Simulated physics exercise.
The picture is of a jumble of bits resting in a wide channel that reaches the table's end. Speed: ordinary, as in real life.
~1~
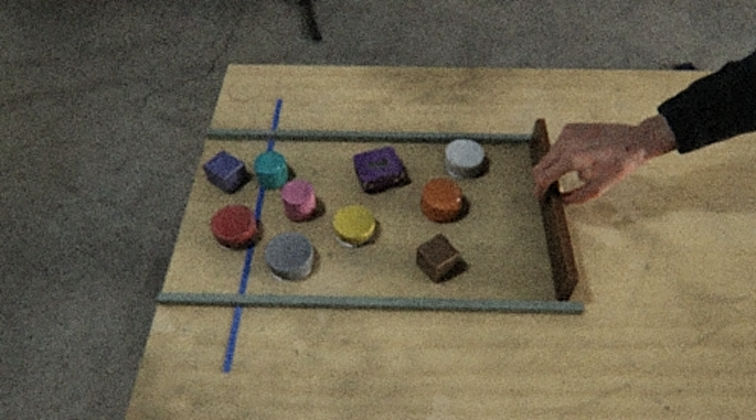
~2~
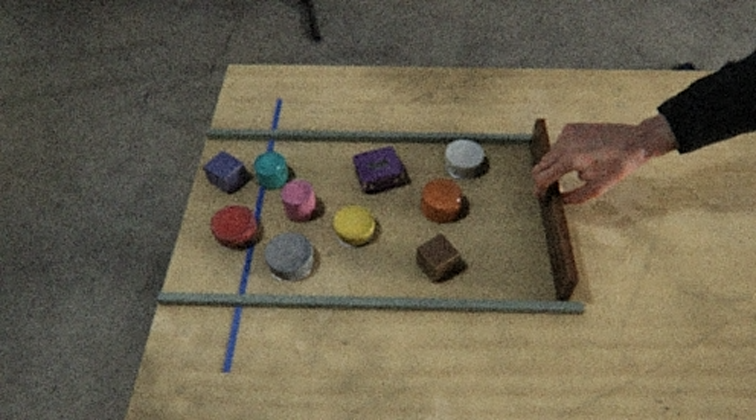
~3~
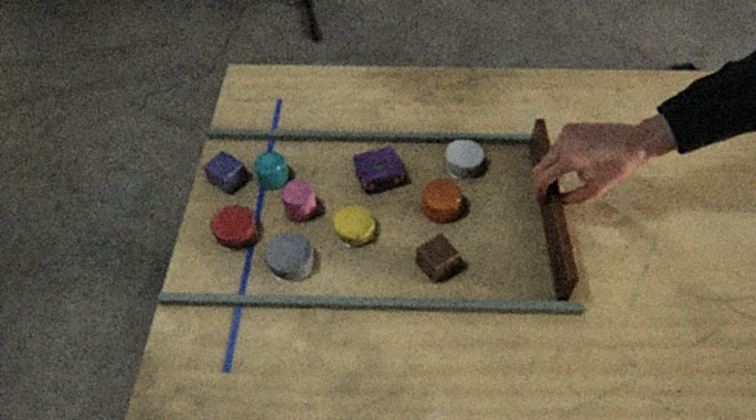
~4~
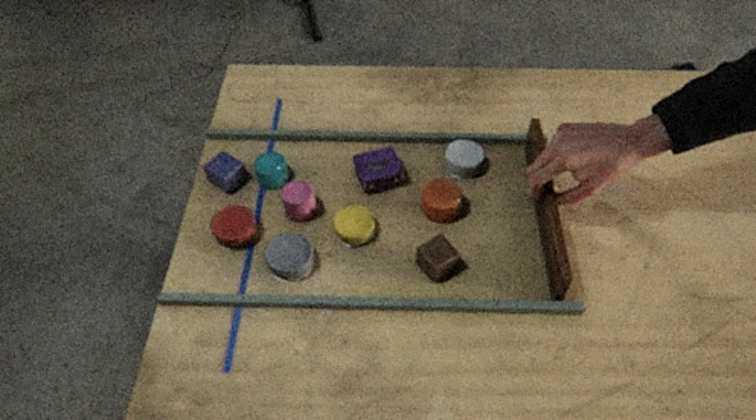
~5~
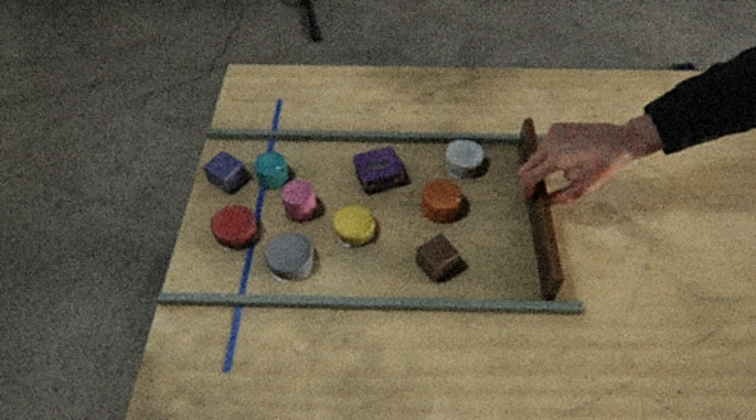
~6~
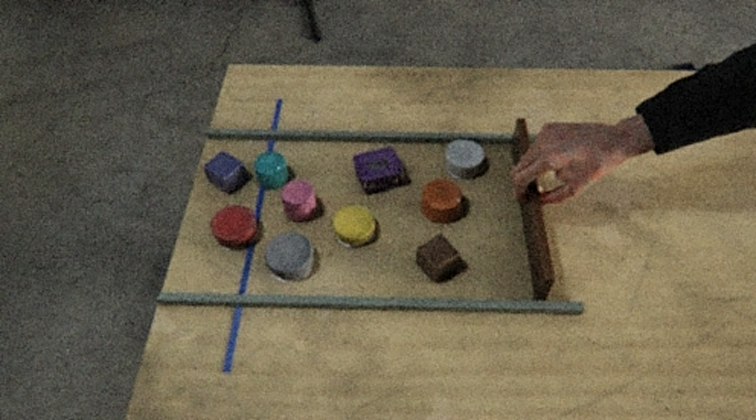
At first, a hand holds a dark board upright at the right end of a channel on a wooden table, with small colourful blocks and round pieces scattered inside. Then the hand slides the board a short way left, toward the pieces, which stay where they are.
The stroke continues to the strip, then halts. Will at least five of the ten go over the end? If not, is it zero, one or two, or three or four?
From what happens, the ones that come off the end make one or two in total.
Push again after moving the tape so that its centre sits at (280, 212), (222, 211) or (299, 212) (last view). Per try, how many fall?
So, one try after another, the floor gets 0, then 6, then 0.
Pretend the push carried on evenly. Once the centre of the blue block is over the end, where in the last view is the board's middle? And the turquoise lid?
Roughly at (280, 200) and roughly at (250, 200).
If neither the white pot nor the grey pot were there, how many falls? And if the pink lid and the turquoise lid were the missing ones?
You'd get 1 in the first case and 1 in the second one.
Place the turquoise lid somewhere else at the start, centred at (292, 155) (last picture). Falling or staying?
Well, the turquoise lid keeps its place.
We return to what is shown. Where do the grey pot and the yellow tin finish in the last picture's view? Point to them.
The grey pot at (191, 264), the yellow tin at (233, 226).
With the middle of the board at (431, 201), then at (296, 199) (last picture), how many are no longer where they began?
By the first moment it's 4, by the second it's 10.
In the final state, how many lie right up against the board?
The count in contact is 4.
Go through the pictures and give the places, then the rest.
The first picture shows blue block (226, 172); red tin (235, 228); turquoise lid (271, 170); board (551, 203); tape (258, 211).
The second picture shows red tin (235, 228); board (551, 203).
The third picture shows turquoise lid (271, 170); white pot (464, 160).
The fourth picture shows blue block (226, 172); purple case (378, 171).
The fifth picture shows red tin (235, 228); pink lid (299, 201).
The sixth picture shows blue block (226, 172); red tin (235, 228); turquoise lid (271, 170); board (530, 203); tape (258, 211).
Early on, none off yet; blue block at rest near (226, 172); red tin at rest near (235, 228); turquoise lid at rest near (271, 170).
Finally, the number that fall off is one or two; lost, blue block.
